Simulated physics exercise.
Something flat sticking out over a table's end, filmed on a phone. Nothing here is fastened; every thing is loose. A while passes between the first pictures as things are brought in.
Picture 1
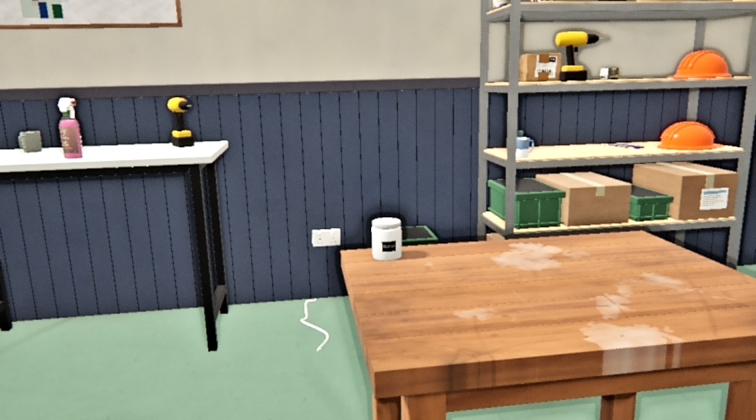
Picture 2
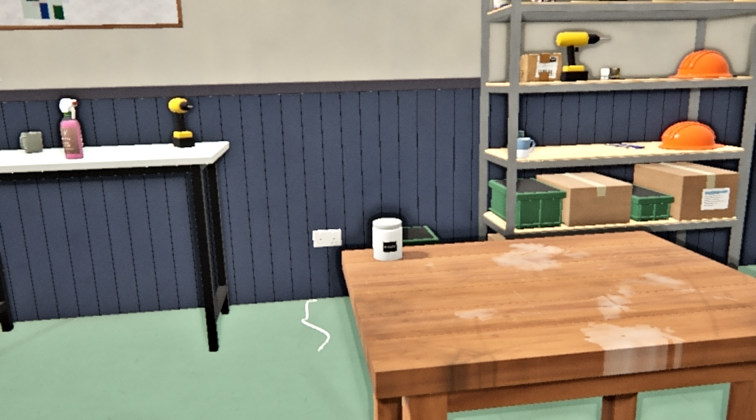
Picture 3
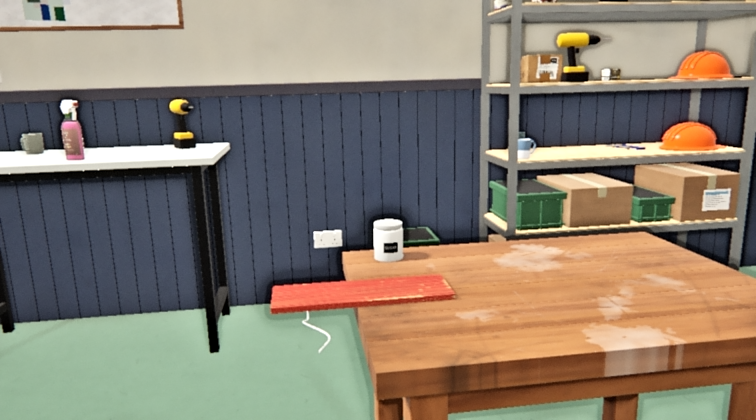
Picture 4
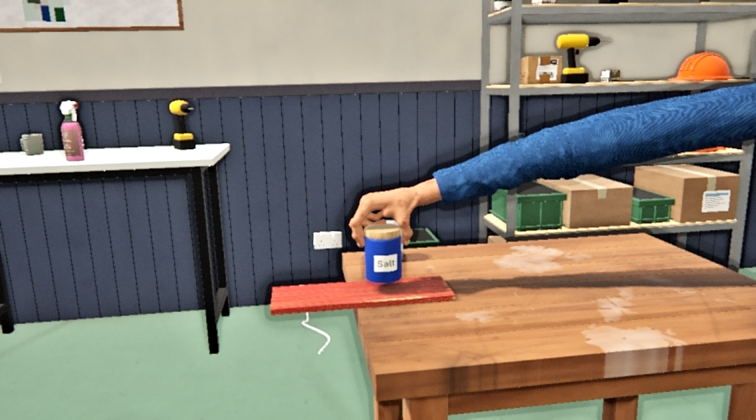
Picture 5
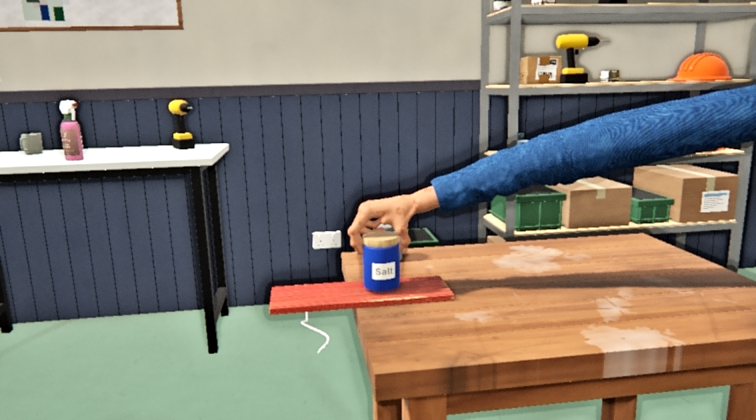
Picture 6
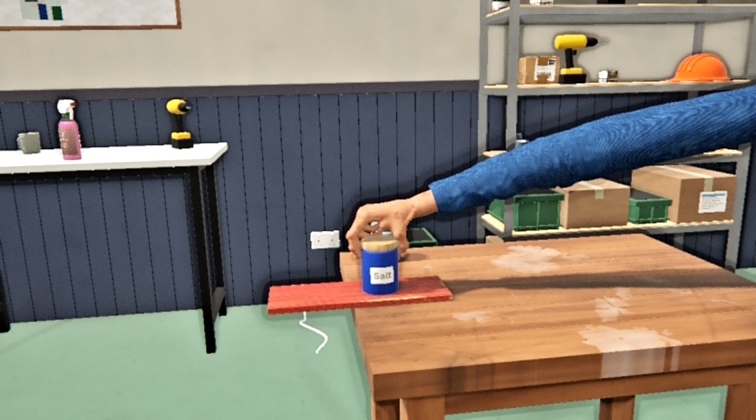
A red plank appeared on the wooden table, jutting out past its left edge, and then a blue-sleeved arm reached in from the right and lowered a blue salt jar onto it.
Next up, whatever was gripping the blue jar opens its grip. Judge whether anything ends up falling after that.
Sure enough, it sits still right there.
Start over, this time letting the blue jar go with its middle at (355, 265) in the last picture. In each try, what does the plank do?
It remains balanced.
Then, 0.40 s past the last view, nothing moves.
Then, 1.10 s past the last view, blue jar resting near (380, 265).
Finally, all 3 still in place. Final places as the last picture's camera would see them, blue jar near (380, 265). The plank holds.
